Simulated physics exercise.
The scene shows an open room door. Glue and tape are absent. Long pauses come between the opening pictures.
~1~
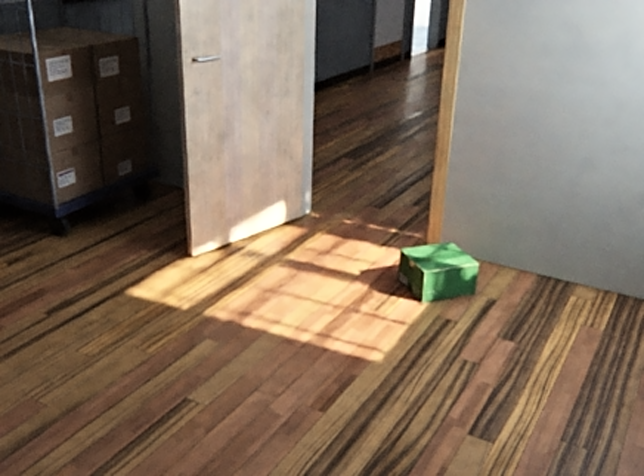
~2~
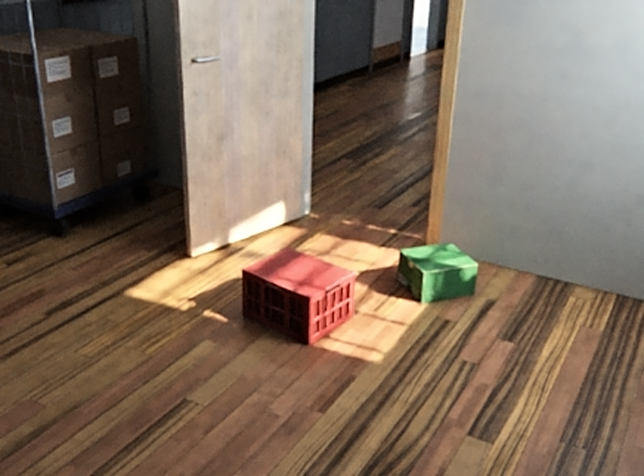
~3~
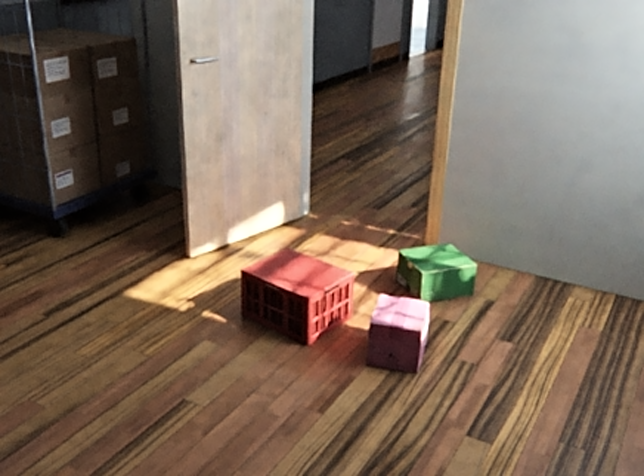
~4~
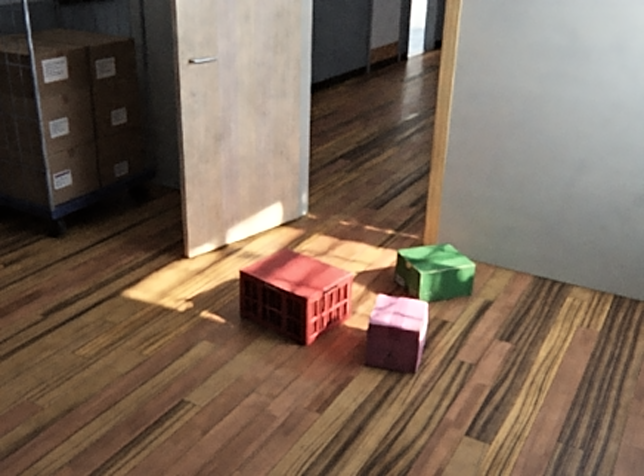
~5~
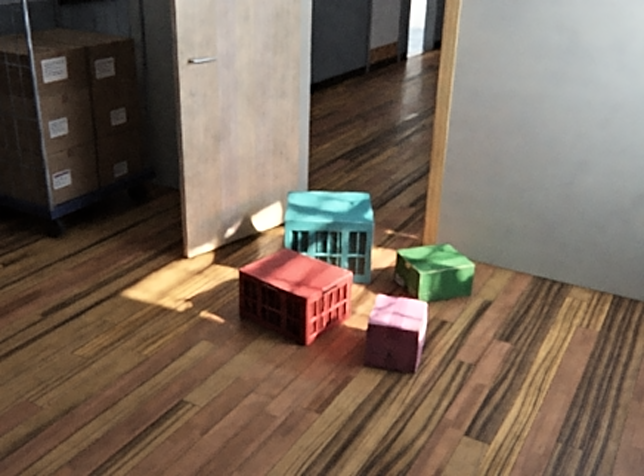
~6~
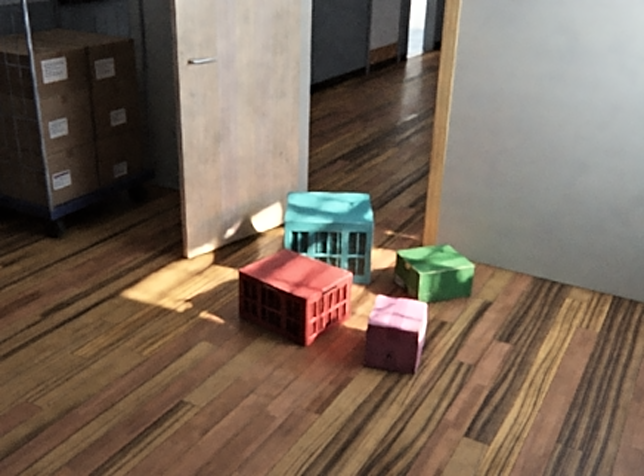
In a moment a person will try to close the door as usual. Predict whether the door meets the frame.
Most likely it will leave a gap.
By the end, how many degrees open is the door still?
Close to 60 degrees, I'd say.
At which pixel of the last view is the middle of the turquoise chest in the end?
It ends up near (338, 237).
Then, 0.50 s after the last picture, open by 89°.
Then, 0.70 s after the last picture, open by 76°.
Then, 0.90 s after the last picture, open by 64°; turquoise chest slid a little near (332, 237).
At rest, open by 61°; all 4 in place. Seen from the same camera at the end, turquoise chest near (338, 237).
